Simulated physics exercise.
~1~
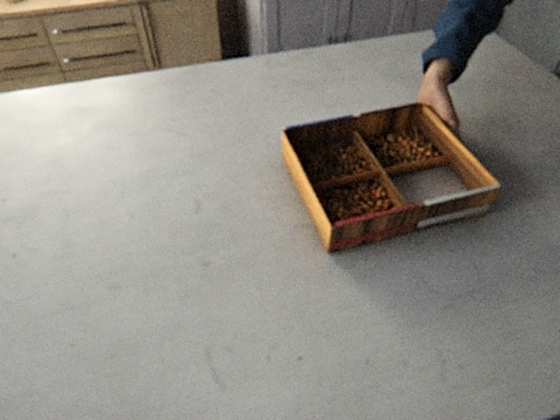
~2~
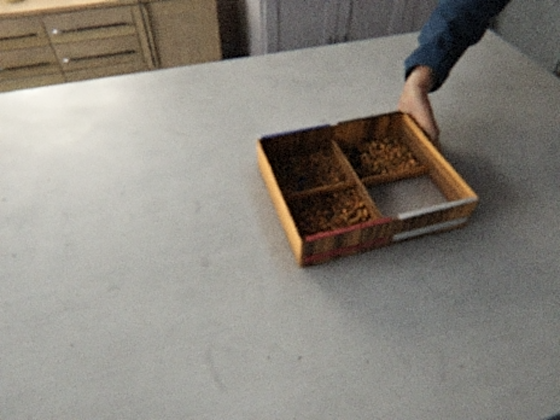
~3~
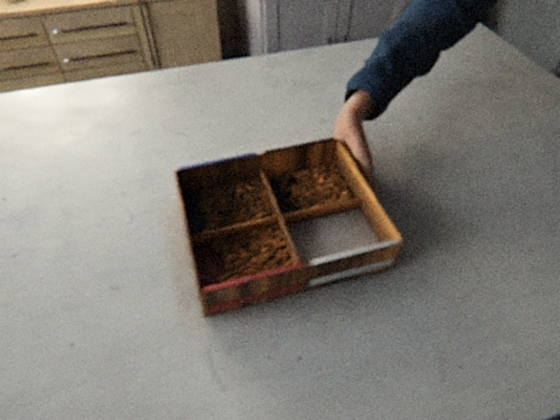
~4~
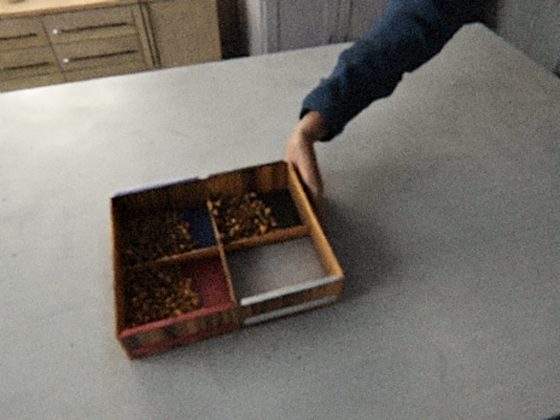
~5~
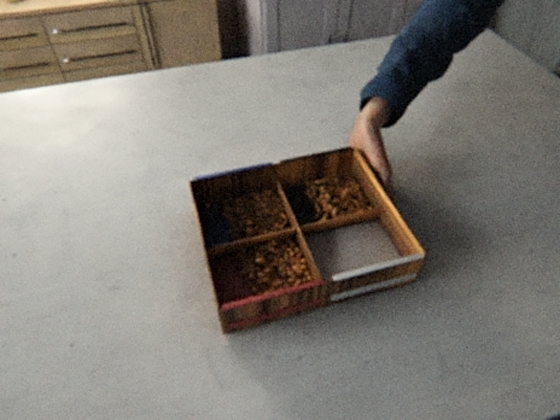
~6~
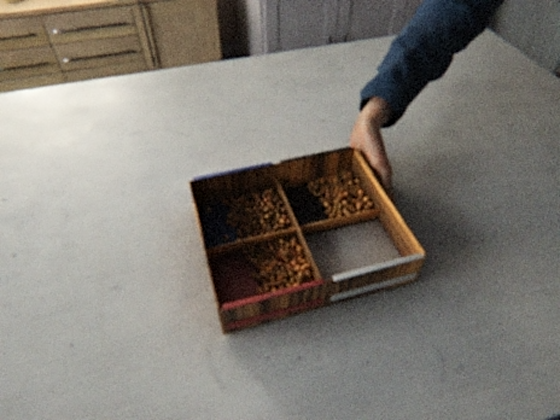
A wooden divided tray of roasted chickpeas slides left and nearer under a worker's hand, then back right, its contents still sorted.
